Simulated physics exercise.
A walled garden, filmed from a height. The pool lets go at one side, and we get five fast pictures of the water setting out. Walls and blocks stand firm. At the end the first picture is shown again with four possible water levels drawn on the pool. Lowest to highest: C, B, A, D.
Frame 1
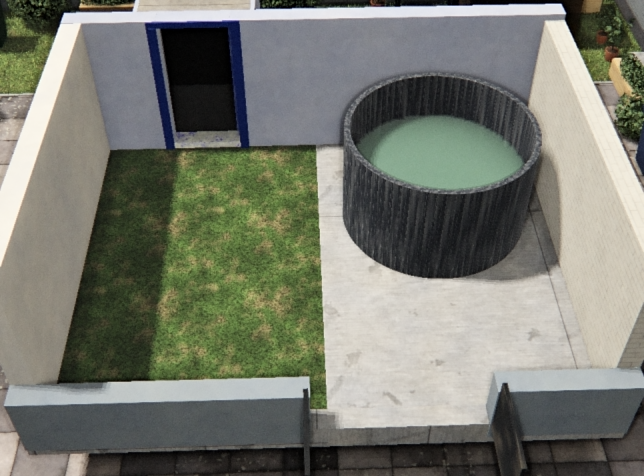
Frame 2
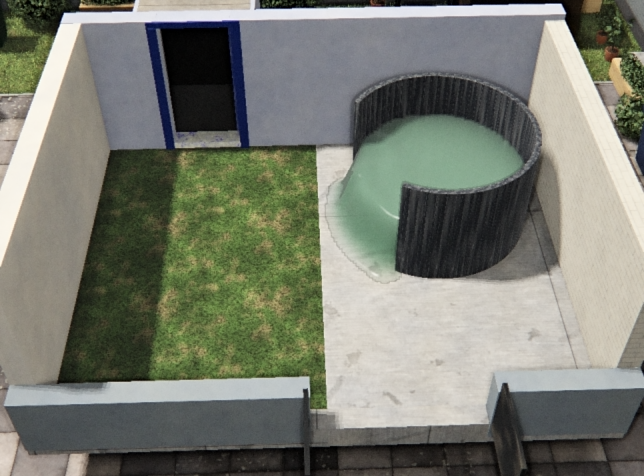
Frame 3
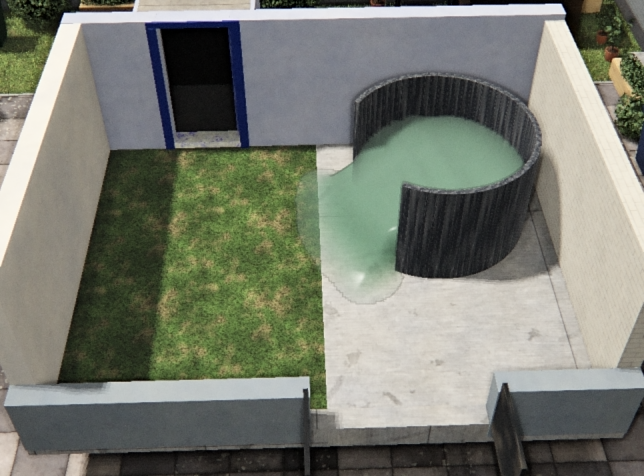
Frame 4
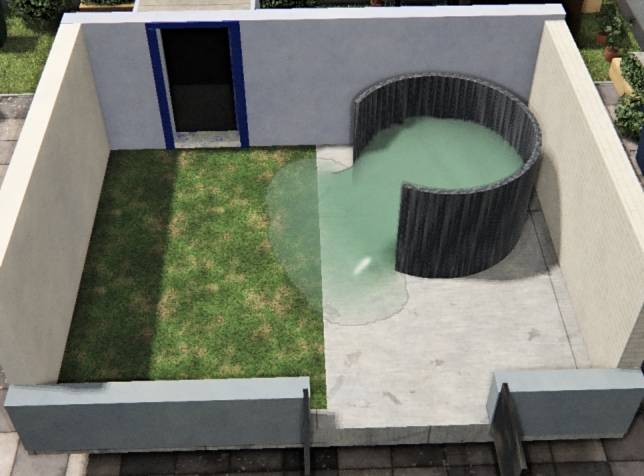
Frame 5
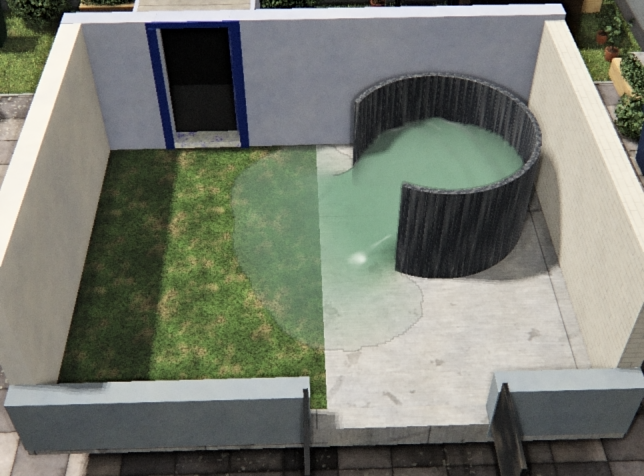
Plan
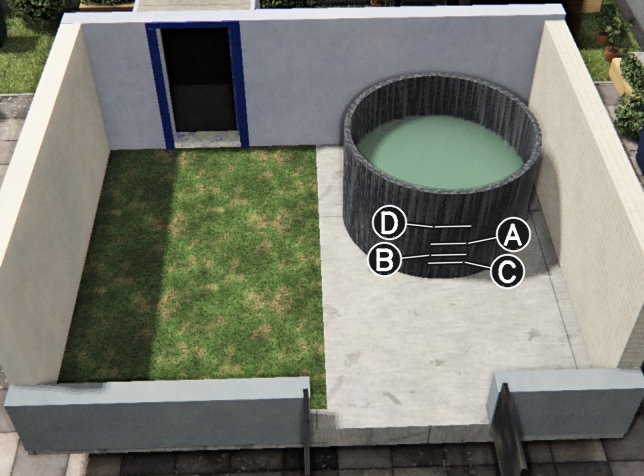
In a walled garden seen from above, green water rests in a round dark-sided pool until the left part of its wall is gone, and the water pours through the gap, spreading across the paving and onto the grass.
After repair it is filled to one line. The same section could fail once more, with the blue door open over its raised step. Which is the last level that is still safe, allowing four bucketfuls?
A will do.
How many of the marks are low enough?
Three of them.
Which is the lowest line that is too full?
The answer is D.
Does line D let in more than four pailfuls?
Yes.
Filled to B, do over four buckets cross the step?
No, that is safe.
On the marked copy, A at (449, 243); B at (447, 254); C at (446, 262); D at (451, 226); from the bottom up C, B, A, D.
Choosing A, a bucket or two gets in.
Choosing B, nothing gets over.
Choosing C, nothing gets over.
Choosing D, about 9 bucketfuls get in.
